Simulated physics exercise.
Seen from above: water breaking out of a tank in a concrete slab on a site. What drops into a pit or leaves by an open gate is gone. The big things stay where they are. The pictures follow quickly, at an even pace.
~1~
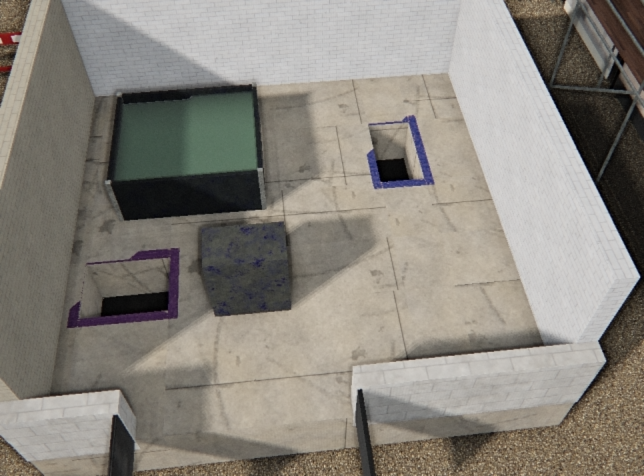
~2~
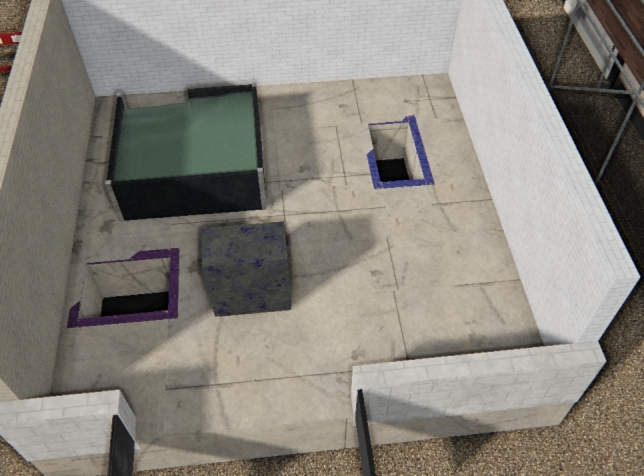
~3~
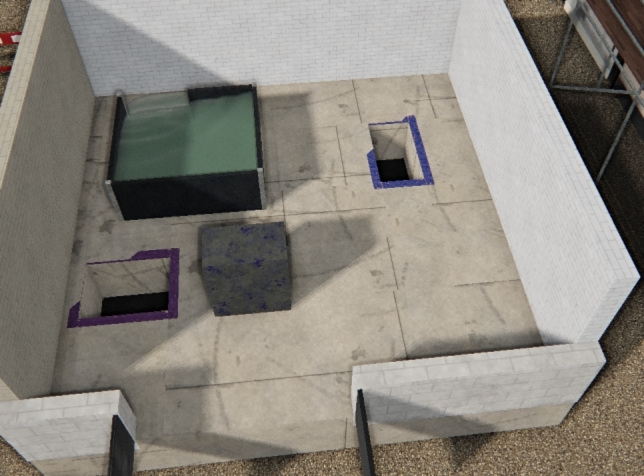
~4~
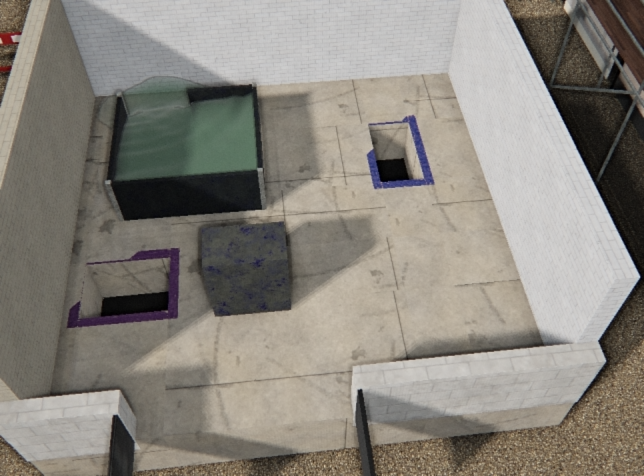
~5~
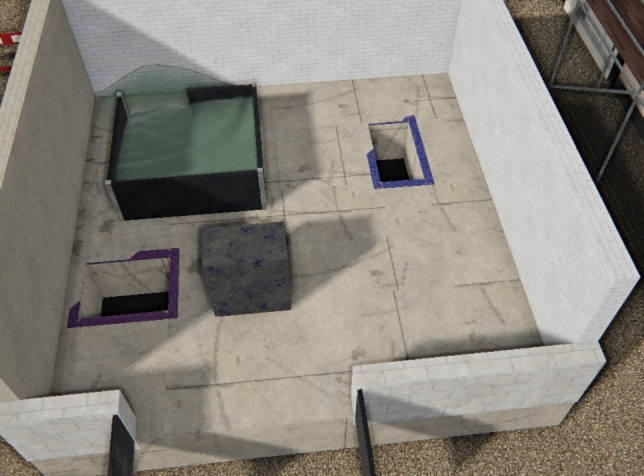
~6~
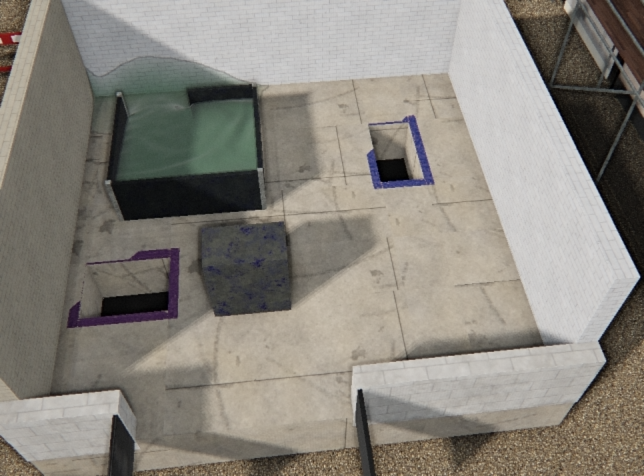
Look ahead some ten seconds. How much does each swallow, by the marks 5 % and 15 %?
In the end: The gate takes not even 5 %; the blue pit takes above 15 %; the purple pit takes above 15 %.
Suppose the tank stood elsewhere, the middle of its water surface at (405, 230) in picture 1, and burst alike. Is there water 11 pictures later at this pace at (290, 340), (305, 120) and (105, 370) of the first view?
In that order: Clear, under water, clear.
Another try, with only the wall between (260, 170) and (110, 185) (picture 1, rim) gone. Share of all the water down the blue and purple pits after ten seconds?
Per cent: Blue 6, purple 55.
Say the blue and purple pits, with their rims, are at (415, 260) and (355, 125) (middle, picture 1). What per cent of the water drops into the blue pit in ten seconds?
In per cent: Blue 8.
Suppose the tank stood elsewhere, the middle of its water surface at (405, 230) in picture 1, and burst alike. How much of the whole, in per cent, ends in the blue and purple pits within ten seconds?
Roughly, in per cent: Blue 25, purple 15.
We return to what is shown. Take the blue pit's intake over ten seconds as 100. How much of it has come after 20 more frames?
Roughly 30 per cent.
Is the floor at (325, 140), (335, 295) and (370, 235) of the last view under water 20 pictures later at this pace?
As listed: Flooded, no water, not flooded.
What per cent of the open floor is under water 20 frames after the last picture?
About 40 per cent.
A moment on, water covers 15 % of the floor; the gate 0 %, the blue pit 0 %, the purple pit 0 %.
Next, water covers 30 % of the floor; the gate 0 %, the blue pit 1 %, the purple pit 1 %.
Then, water covers 40 % of the floor; the gate 0 %, the blue pit 5 %, the purple pit 8 %.
Later, water covers 60 % of the floor; the gate 1 %, the blue pit 11 %, the purple pit 17 %.
In the end, water covers 70 % of the floor; the gate 2 %, the blue pit 17 %, the purple pit 24 %.
